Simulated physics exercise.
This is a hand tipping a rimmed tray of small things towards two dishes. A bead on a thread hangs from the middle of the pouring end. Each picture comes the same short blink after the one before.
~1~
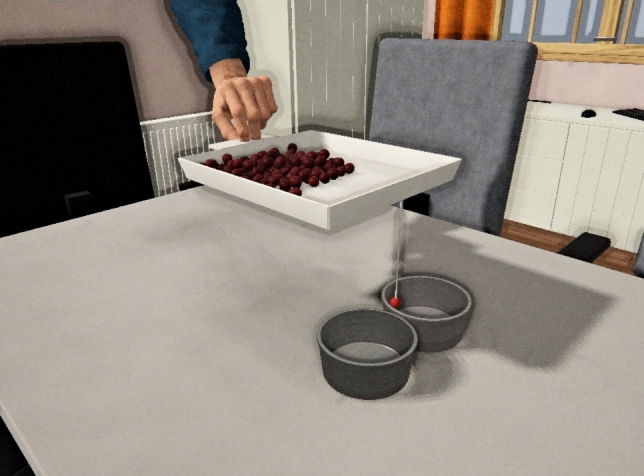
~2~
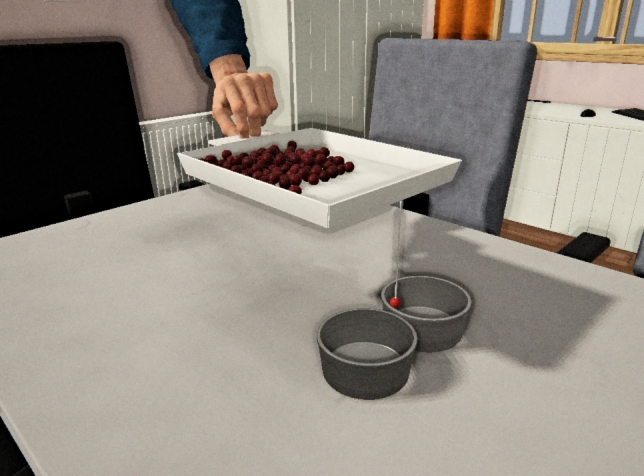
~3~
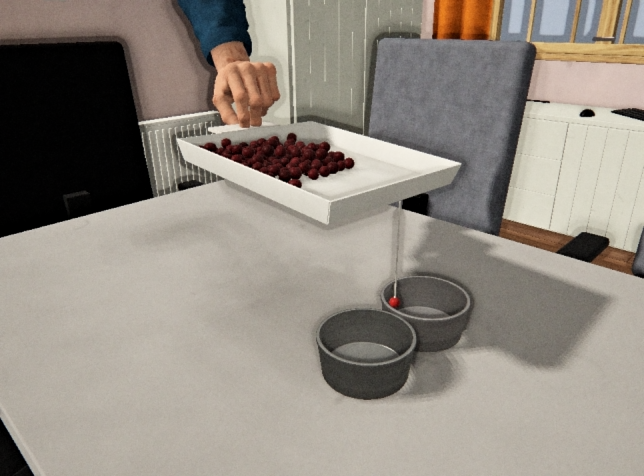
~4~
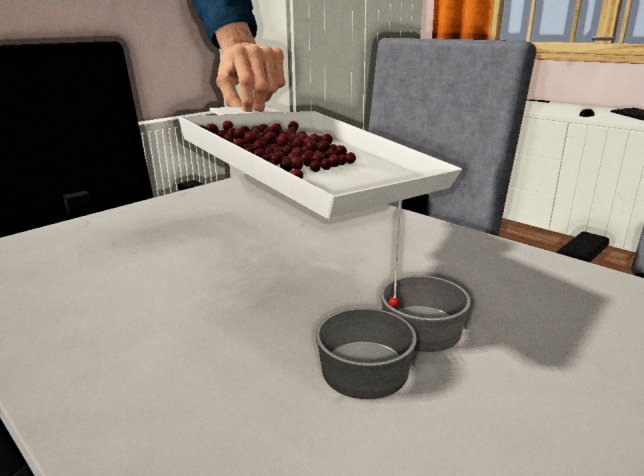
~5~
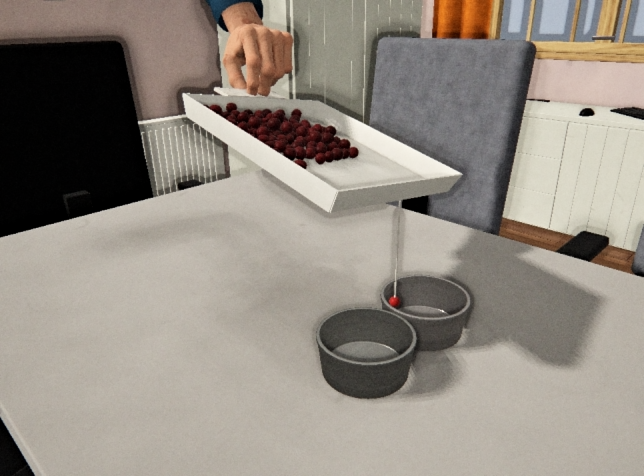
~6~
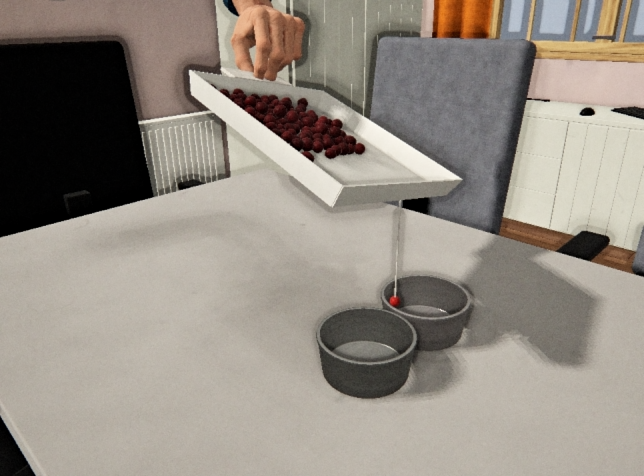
A hand raising the far end of a white tray of dark red cherries, tilting it above two grey dishes on a table.
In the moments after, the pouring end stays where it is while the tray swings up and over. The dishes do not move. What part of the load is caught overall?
The two hold the larger part of the load.
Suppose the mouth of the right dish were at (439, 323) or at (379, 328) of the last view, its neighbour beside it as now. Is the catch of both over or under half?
At the first place the smaller part, at the second below a half.
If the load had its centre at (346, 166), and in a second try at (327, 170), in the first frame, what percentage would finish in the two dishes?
Near 60 % and 70 %.
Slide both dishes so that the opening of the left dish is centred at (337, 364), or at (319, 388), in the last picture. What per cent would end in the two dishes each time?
In turn 10 and 0 in a hundred.
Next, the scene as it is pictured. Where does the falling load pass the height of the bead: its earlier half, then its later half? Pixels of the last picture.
At about (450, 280), then at (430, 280).
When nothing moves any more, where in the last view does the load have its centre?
Around (439, 319).
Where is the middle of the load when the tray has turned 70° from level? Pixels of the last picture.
Roughly at (426, 182).
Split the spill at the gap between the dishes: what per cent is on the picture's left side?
Close to 0 per cent.
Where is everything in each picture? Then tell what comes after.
The first picture shows corners of the pouring end at (328, 203) and (454, 159), level; middle of the load at (271, 170), dried cherries; left dish at (405, 370); right dish at (462, 326); bead on its thread at (396, 303).
The second picture shows corners of the pouring end at (328, 202) and (454, 160), level; middle of the load at (270, 167).
The third picture shows corners of the pouring end at (330, 198) and (454, 163), tipped barely, lowest at the right corner; middle of the load at (286, 160).
The fourth picture shows corners of the pouring end at (333, 193) and (455, 168), tipped a little, lowest at the right corner; middle of the load at (283, 140).
The fifth picture shows corners of the pouring end at (337, 187) and (455, 172), tipped clearly, lowest at the right corner; middle of the load at (287, 128).
The sixth picture shows corners of the pouring end at (342, 183) and (456, 177), tipped clearly, lowest at the right corner; middle of the load at (293, 117); left dish at (404, 369); right dish at (461, 325).
Soon after the last picture, tray tipped steeply; most on the tray; a stray few in the right dish; a stray few outside both; a small part in the air.
A little later, tray tipped past a quarter turn; about half on the tray; about a quarter in the right dish; about a quarter outside both; a small part in the air.
Later still, tray tipped past a quarter turn; about two thirds in the right dish; about a third outside both.
At rest, tray tipped past a quarter turn; none in the left dish; about two thirds in the right dish; about a third outside both.
